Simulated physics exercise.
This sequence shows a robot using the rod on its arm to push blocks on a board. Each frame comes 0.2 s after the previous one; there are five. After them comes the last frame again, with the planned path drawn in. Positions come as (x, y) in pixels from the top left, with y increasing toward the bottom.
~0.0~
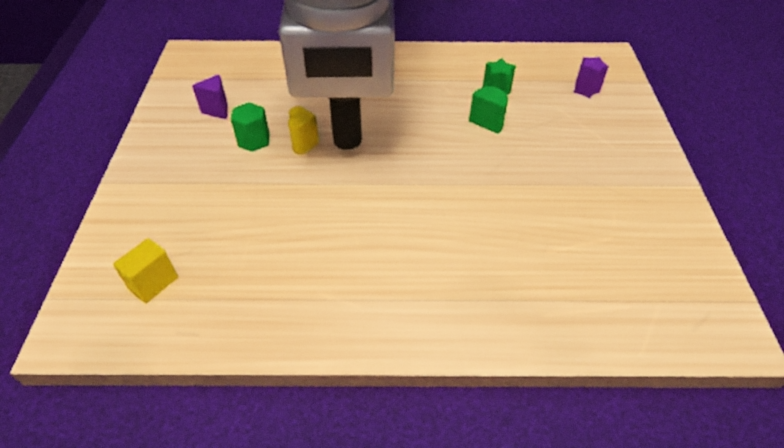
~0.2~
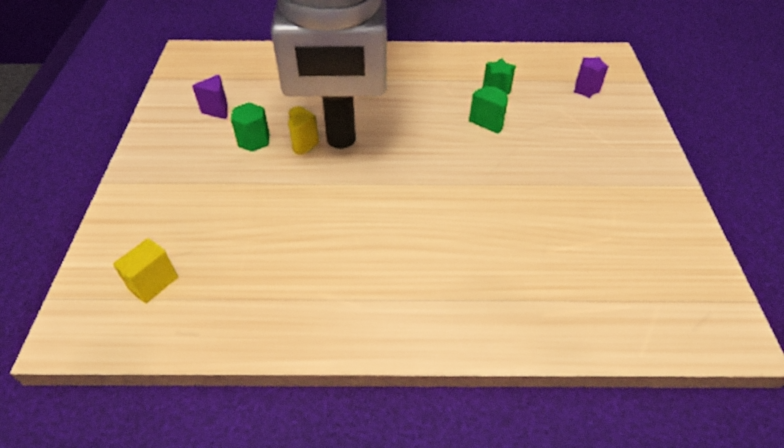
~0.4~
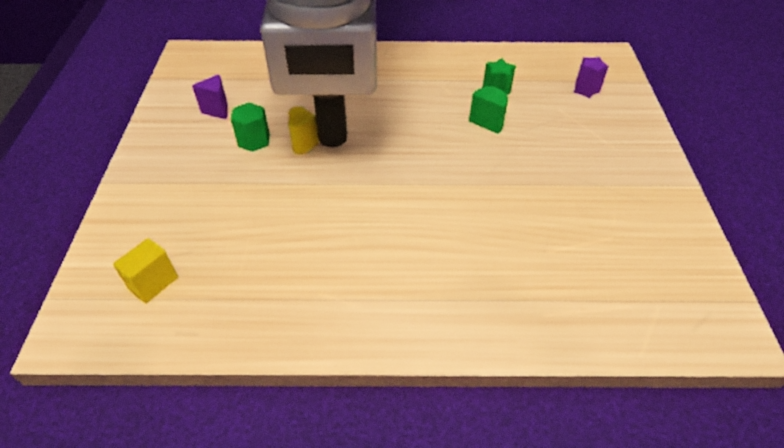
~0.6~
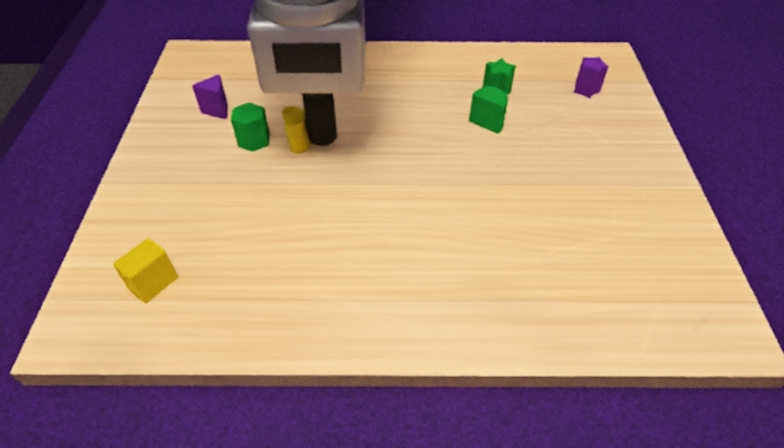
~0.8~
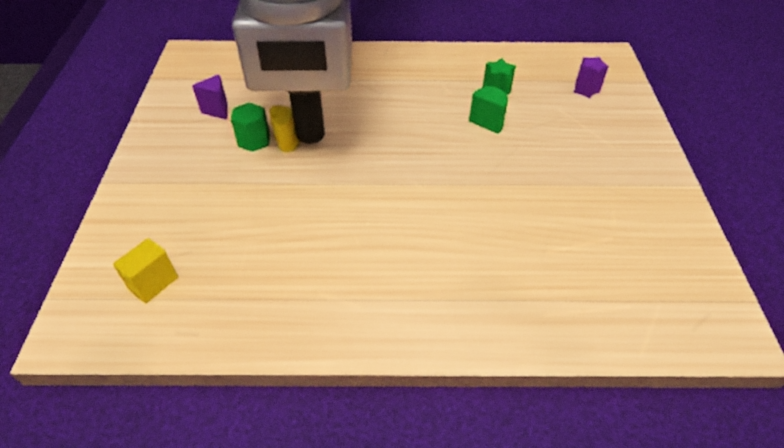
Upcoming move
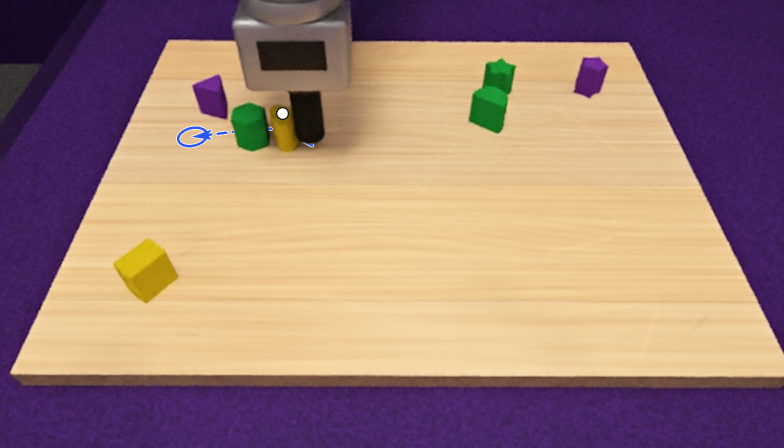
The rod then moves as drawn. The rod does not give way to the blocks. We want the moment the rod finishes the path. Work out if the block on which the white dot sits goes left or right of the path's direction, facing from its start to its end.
Slides right.
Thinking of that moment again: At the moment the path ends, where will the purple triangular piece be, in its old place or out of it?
By the last moment, the purple triangular piece will have left its place.
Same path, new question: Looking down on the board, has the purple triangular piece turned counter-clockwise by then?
My answer is no.
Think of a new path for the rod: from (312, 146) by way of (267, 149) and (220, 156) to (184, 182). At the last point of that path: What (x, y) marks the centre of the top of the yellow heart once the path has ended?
For the centre of its top, I'd go with (249, 104).
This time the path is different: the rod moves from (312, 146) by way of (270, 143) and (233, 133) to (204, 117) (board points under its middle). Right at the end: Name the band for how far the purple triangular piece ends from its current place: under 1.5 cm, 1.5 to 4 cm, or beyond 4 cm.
Travels 1.5 to 4 cm.
The line goes from (312, 146) by way of (279, 130) and (236, 132) to (193, 137); the dot is on the yellow heart.
The first path, step by step. One third of the way, rod at (276, 119); green hexagon at (222, 111), turned 60° anticlockwise; yellow heart at (246, 100), turned 20° anticlockwise.
Two thirds of the way, rod at (233, 121); purple triangular piece at (202, 79), turned 45° clockwise; green hexagon at (189, 117); yellow heart at (205, 98).
At the end, rod at (189, 126); purple triangular piece at (199, 78), turned 75° clockwise; green hexagon at (163, 127), turned 190° anticlockwise; yellow heart at (174, 94), turned 50° clockwise.
